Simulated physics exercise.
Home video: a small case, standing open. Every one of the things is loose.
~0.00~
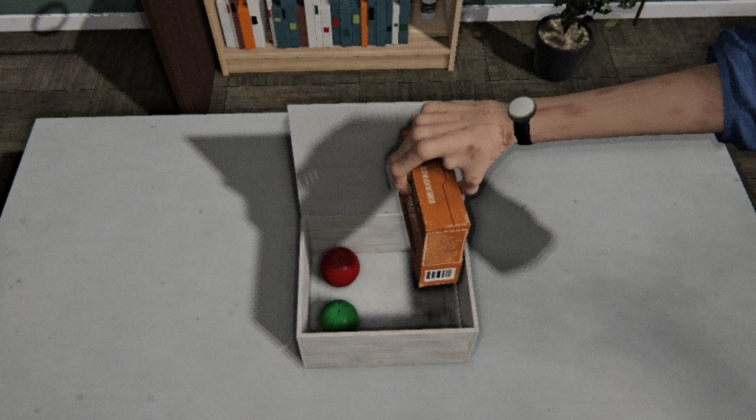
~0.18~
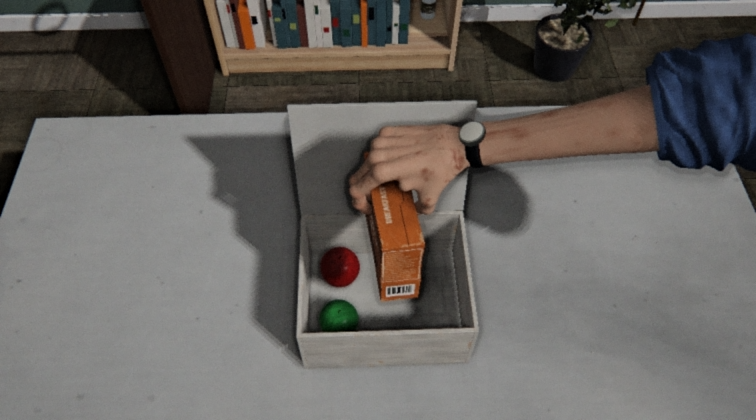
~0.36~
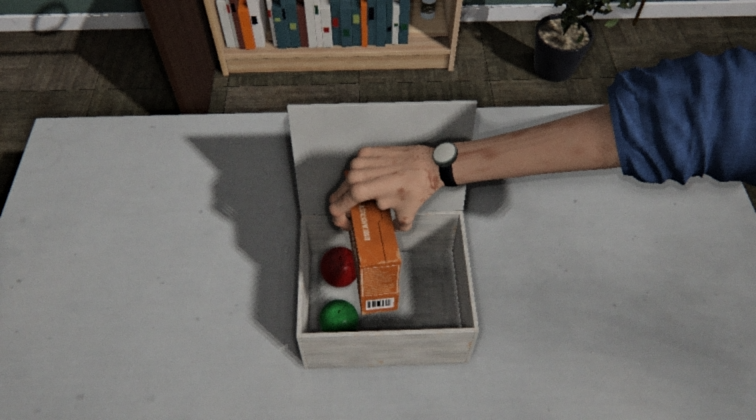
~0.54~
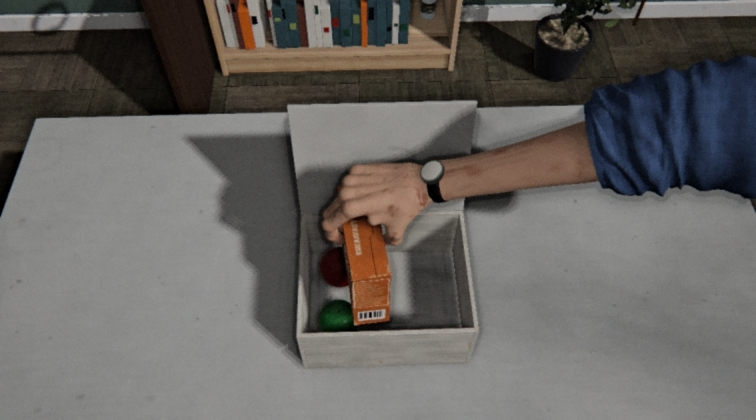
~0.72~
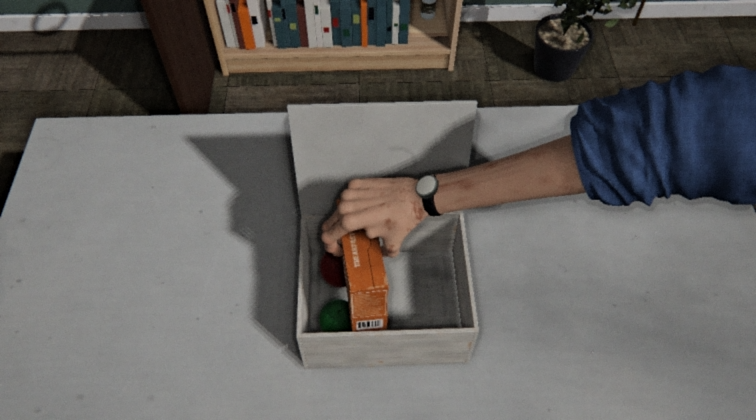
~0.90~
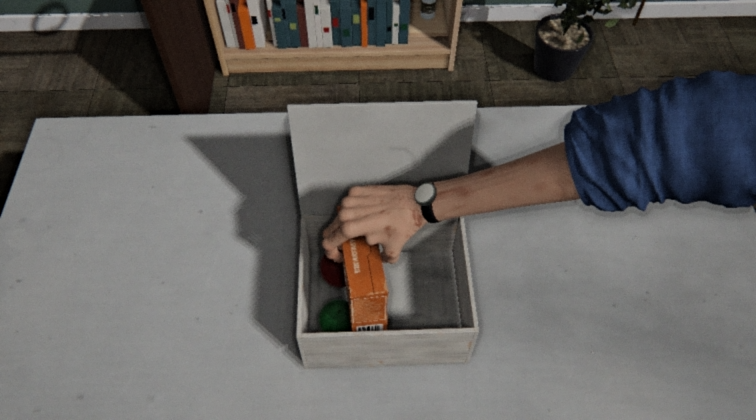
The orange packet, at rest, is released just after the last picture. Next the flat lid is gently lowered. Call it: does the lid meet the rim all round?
Yes, the lid sits flat.
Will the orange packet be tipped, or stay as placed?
Once everything settles, it ends up at a slant.
By 1.20 s, orange packet tilted by 75° near (386, 290); red apple moved a little; green apple moved a little.
By 2.30 s, lid 80° above the rim; orange packet on its side near (396, 297); green apple moved a little.
By 2.60 s, lid 51° above the rim; orange packet on its side near (396, 297); green apple moved a little.
By 2.80 s, lid 17° above the rim; orange packet on its side near (396, 297); green apple moved a little.
When it is over (3.4 s), lid shut; lying over in the box, orange packet; the other 2 as before. End places, in pixels of the last picture, orange packet near (396, 297).
